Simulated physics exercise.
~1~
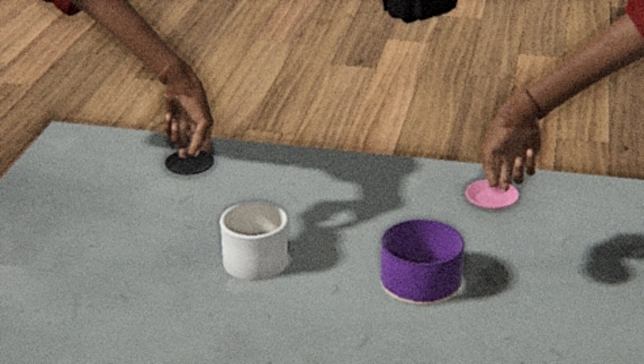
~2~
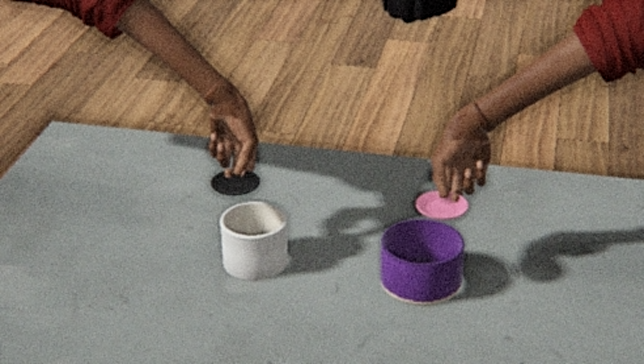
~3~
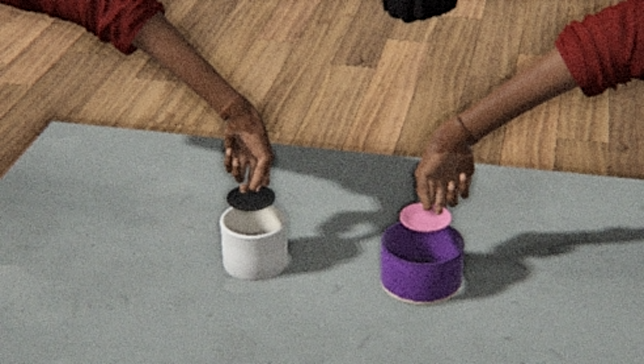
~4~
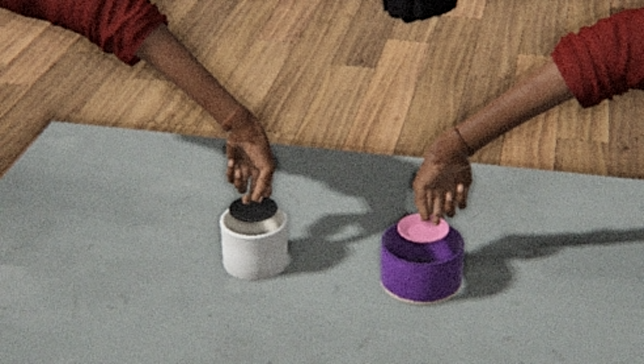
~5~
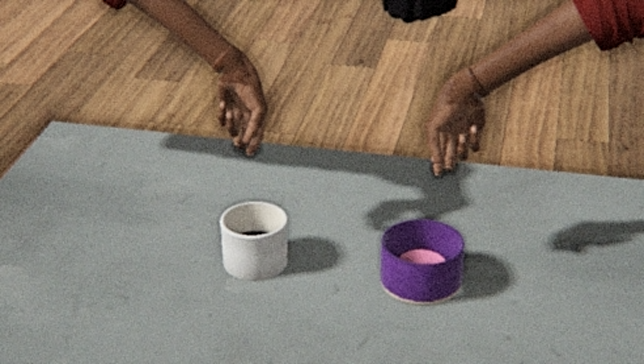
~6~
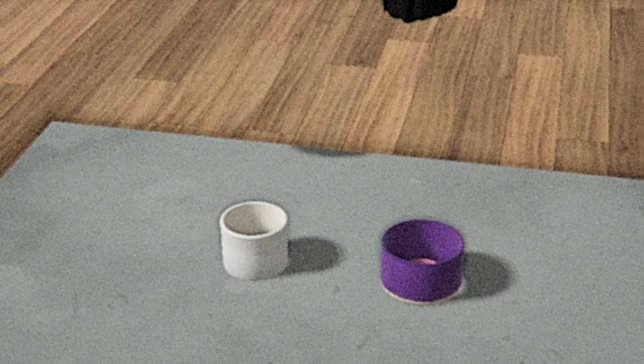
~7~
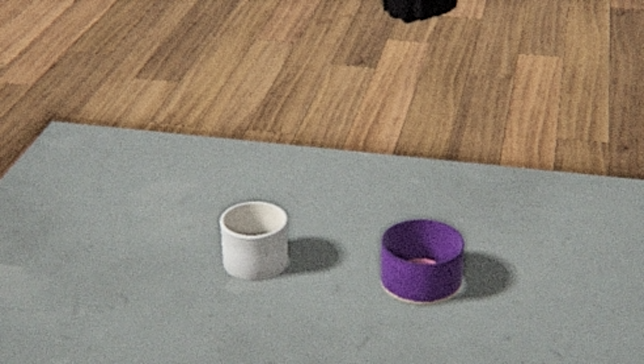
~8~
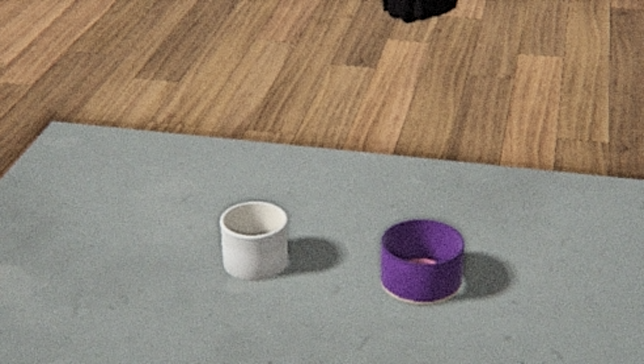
We see two hands bring a black saucer and a pink plate over a white pot and a purple mug and let go. Both discs drop inside, and the hands withdraw, leaving the containers standing uncovered, with a little pink still visible in the purple one.
